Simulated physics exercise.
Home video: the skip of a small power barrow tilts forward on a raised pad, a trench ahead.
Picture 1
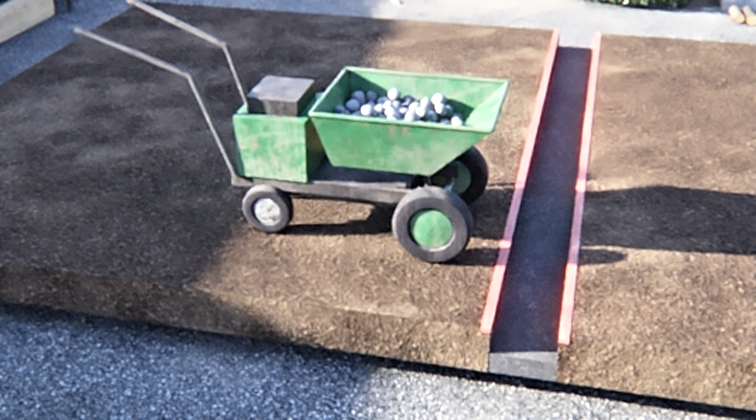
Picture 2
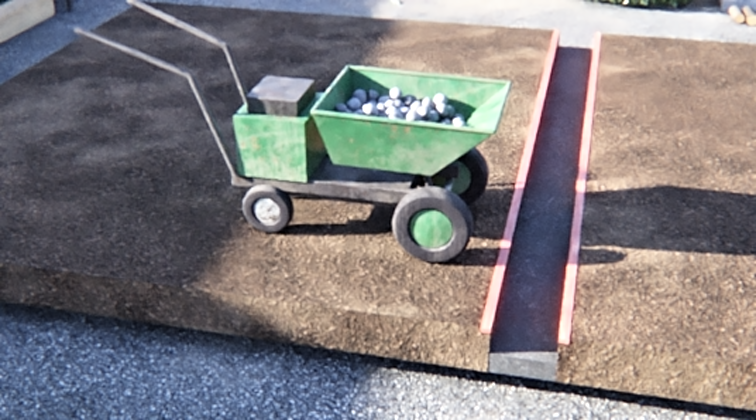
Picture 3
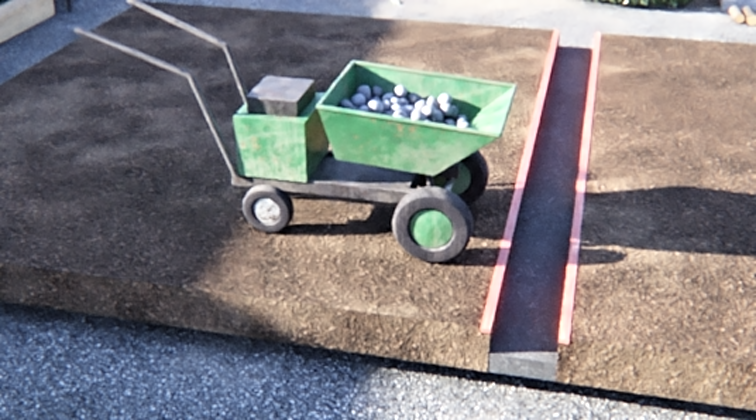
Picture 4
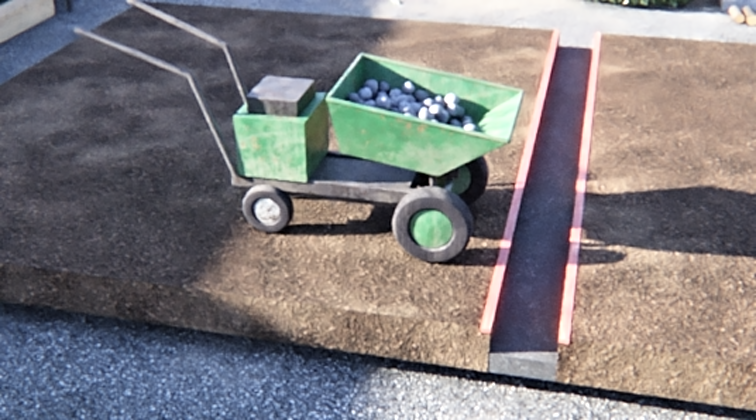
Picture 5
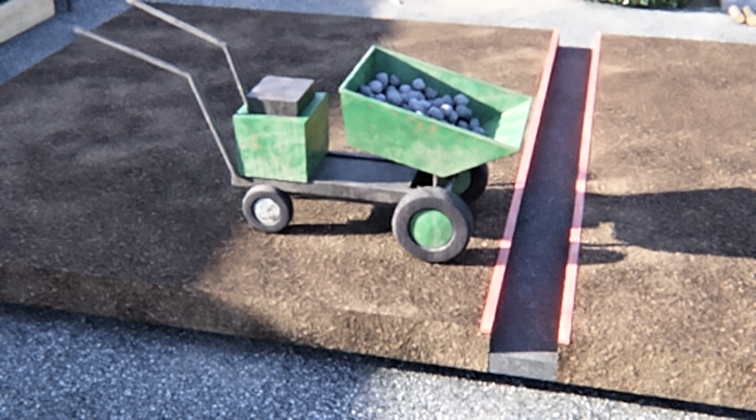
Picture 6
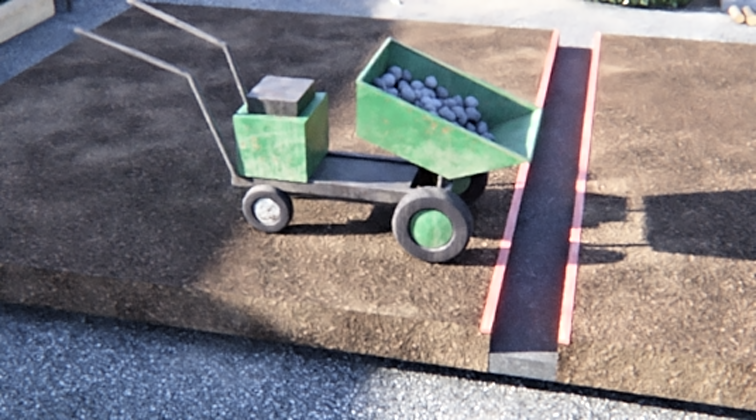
The green skip of a small barrow, loaded with round grey cobbles, tilted slowly forward to the right, its back end rising and its lip dipping, while the wheels stayed still beside a red-edged trench.
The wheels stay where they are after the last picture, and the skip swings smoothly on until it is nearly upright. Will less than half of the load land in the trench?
Mostly out.
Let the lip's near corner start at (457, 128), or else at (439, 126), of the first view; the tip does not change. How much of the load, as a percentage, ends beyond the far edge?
20 % and 10 %.
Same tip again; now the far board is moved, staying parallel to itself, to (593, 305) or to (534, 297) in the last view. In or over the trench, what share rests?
About 70 %, then 0 %.
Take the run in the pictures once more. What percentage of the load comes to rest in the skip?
15 per cent or so.
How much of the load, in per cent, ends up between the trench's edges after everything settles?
Roughly 20 percent.
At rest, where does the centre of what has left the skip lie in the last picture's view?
Somewhere around (602, 242) in the final view.
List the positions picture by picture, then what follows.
Lip of the skip (492, 131), level; top of the load (381, 121), round cobbles; first edge of the trench (494, 292); far edge (568, 302), the trench over half as wide as the skip, and shallow for its width, in the first picture.
Lip of the skip (494, 132), tipped barely; top of the load (383, 120), in the second picture.
Lip of the skip (499, 136), tipped barely; top of the load (387, 118), in the third picture.
Lip of the skip (508, 142), tipped a little; top of the load (379, 109), in the fourth picture.
Lip of the skip (518, 150), tipped a little; top of the load (388, 104), in the fifth picture.
Lip of the skip (529, 161), tipped clearly; top of the load (388, 102); first edge of the trench (494, 292); far edge (568, 302), in the sixth picture.
Just after the last frame, skip tipped steeply; every one in the skip.
A moment on, skip tipped right over; roughly half in the skip; about a tenth in or heaped over the trench; roughly a third beyond it.
Further on, skip tipped right over; about a tenth in the skip; roughly a quarter in or heaped over the trench; roughly two thirds beyond it.
When it is over, skip tipped right over; about a tenth in the skip; roughly a quarter in or heaped over the trench; roughly two thirds beyond it.
